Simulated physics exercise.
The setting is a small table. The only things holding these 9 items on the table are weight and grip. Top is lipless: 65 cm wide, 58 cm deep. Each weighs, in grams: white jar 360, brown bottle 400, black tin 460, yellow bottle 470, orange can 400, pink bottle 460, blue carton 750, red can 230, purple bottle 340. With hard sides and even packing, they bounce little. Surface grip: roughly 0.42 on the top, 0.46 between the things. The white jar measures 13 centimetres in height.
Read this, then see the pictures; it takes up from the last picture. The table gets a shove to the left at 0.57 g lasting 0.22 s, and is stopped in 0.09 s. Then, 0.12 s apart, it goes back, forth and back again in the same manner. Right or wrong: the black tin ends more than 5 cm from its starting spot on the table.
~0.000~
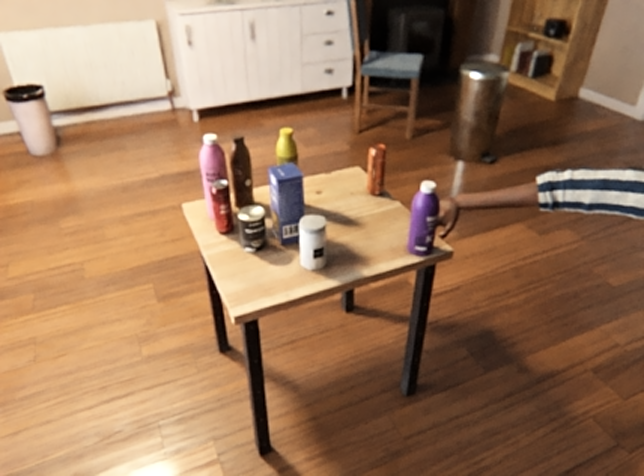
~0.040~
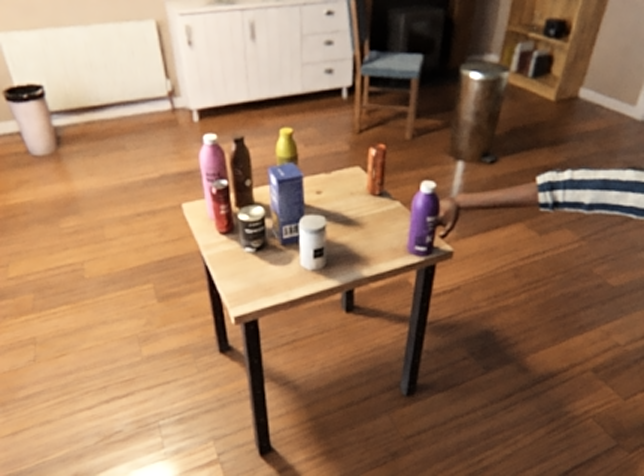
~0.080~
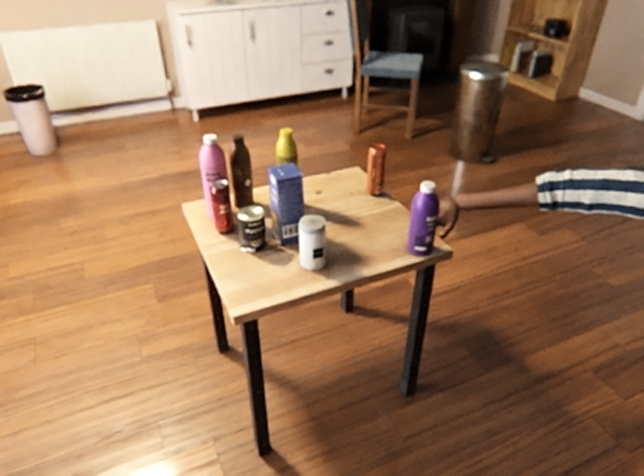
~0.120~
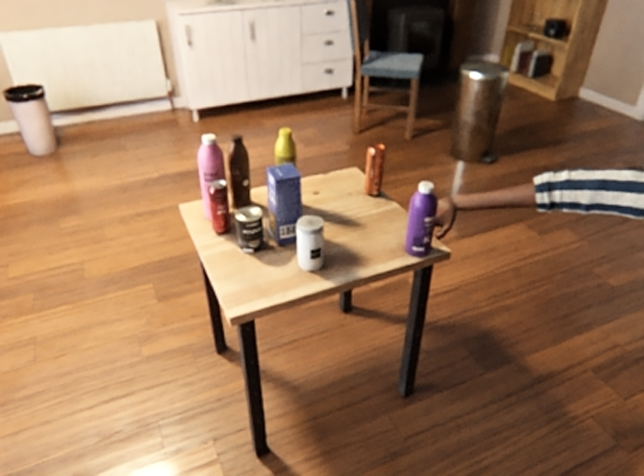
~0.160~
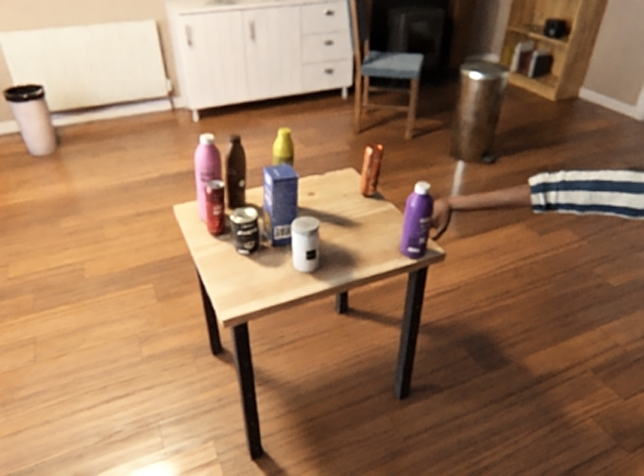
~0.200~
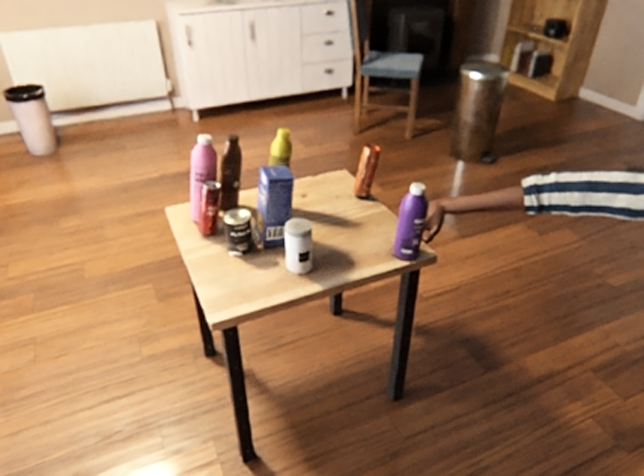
Right.
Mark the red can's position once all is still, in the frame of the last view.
It ends up near (260, 221).
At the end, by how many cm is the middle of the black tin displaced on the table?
Roughly 9 cm.
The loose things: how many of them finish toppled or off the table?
It comes to 8.
After 0.60 s, table 15 cm from its start; orange can now off the table; black tin moved 7 cm near (174, 249); brown bottle on its side.
After 1.10 s, table 9 cm from its start; brown bottle now off the table; black tin moved 3 cm near (211, 240); yellow bottle on its side.
After 1.60 s, table 2 cm from its start; pink bottle now off the table; black tin 5° off upright near (198, 243); purple bottle on its side.
In the end (2.4 s), off the table, brown bottle, orange can and pink bottle; toppled on the table, white jar, yellow bottle, blue carton, red can and purple bottle; not toppled but over 5 cm from the start, black tin. In the last view, black tin near (222, 237).
